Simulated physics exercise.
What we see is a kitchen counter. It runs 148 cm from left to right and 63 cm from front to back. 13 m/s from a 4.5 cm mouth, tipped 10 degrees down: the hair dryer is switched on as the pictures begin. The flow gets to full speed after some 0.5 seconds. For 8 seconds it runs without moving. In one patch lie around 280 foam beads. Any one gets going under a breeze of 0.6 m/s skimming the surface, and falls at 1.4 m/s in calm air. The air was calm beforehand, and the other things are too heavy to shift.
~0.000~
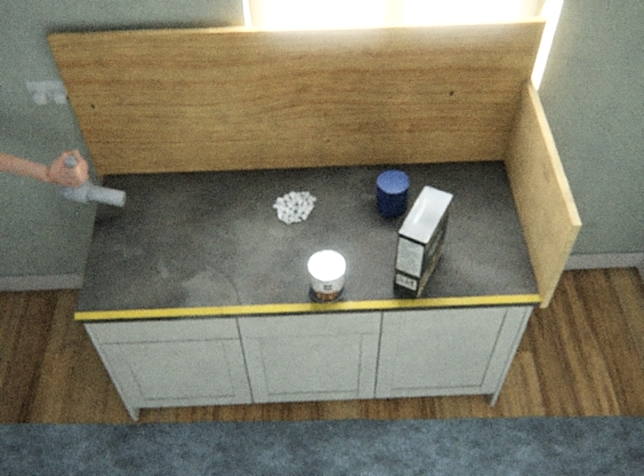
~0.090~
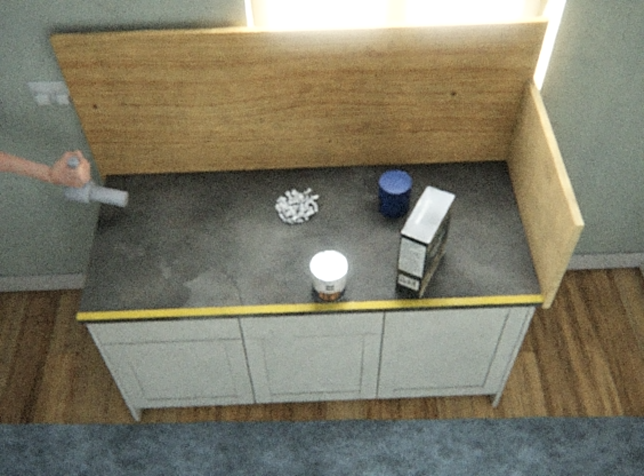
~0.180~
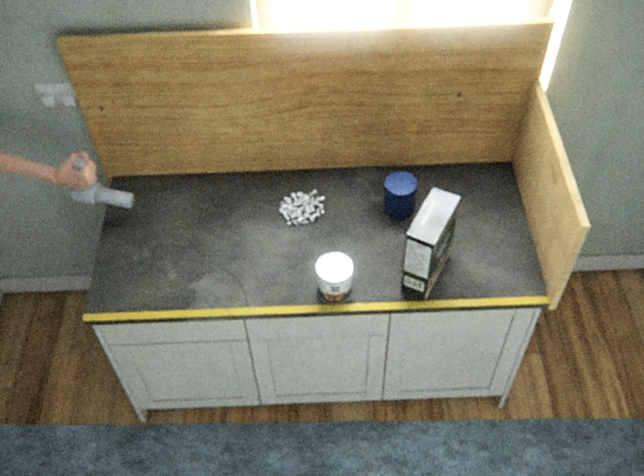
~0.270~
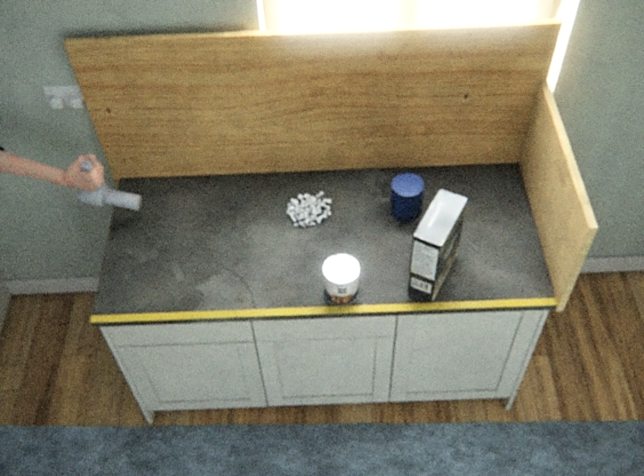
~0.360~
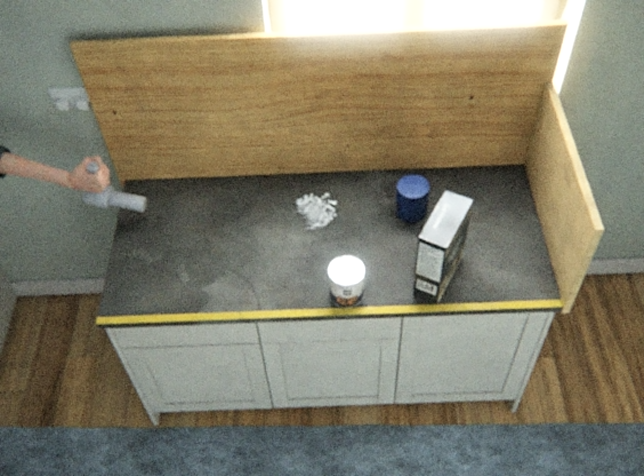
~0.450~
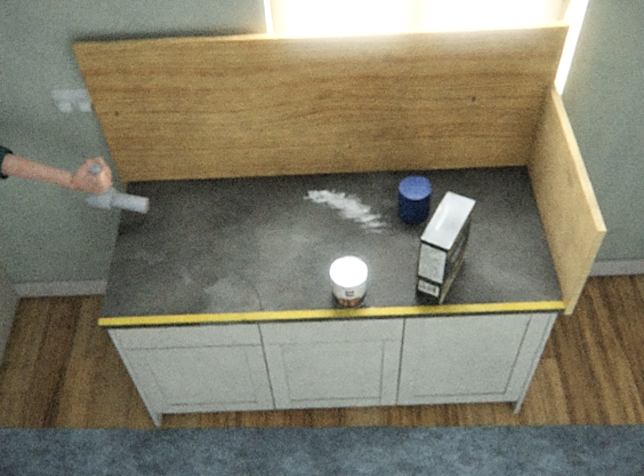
We see a hand holding a grey hair dryer at the left of a dark kitchen counter, pointed toward a pile of small white pieces that lies still, then spreads rightward in a streak near a blue tin.
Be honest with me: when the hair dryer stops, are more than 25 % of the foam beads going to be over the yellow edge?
No: The quarter limit holds.
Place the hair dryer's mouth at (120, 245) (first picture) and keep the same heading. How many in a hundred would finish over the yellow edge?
About 3 %.
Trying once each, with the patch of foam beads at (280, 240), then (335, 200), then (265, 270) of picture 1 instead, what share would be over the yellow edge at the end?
Roughly 80 %, then 5 %, then 100 %.
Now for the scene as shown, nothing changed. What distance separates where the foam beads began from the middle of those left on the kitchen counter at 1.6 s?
Around 70 cm from the start.
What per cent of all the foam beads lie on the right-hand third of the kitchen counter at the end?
I'd estimate around 90 per cent.
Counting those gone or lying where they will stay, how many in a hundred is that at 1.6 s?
About 2 per cent.
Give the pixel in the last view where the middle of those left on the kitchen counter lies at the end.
Around (519, 166).
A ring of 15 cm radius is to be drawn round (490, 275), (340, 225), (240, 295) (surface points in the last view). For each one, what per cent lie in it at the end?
Taking the spots one by one, around 0 %, 0 % and 0 %.
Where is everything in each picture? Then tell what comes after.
In the first frame, the middle of the foam beads is near (292, 207), none has stirred yet and the mouth of the hair dryer is at (124, 199).
In the second frame, the middle of the foam beads is near (295, 207), none has stirred yet and the yellow edge is centred on (311, 311).
In the third frame, the middle of the foam beads is near (301, 210), none has stirred yet, the top of a jar is at (401, 183) and the top of a tin is at (334, 267).
In the fourth frame, the middle of the foam beads is near (308, 210) and none has stirred yet.
In the fifth frame, the middle of the foam beads is near (314, 211), the farthest in sight from the hair dryer is at (335, 204) and about 20 % have left their places.
In the sixth frame, the middle of the foam beads is near (344, 203), the farthest in sight from the hair dryer is at (383, 217) and about 95 % have left their places.
After 1.6 s, 2 % are over the yellow edge; the middle of those still in play is near (515, 193); 2 % have settled or left.
After 2.6 s, 2 % are over the yellow edge; the middle of those still in play is near (515, 170); 8 % have settled or left.
After 4.4 s, 5 % are over the yellow edge; the middle of those still in play is near (518, 170); 16 % have settled or left.
After 8.0 s, at the end, 9 % are over the yellow edge; the middle of those still in play is near (519, 166).
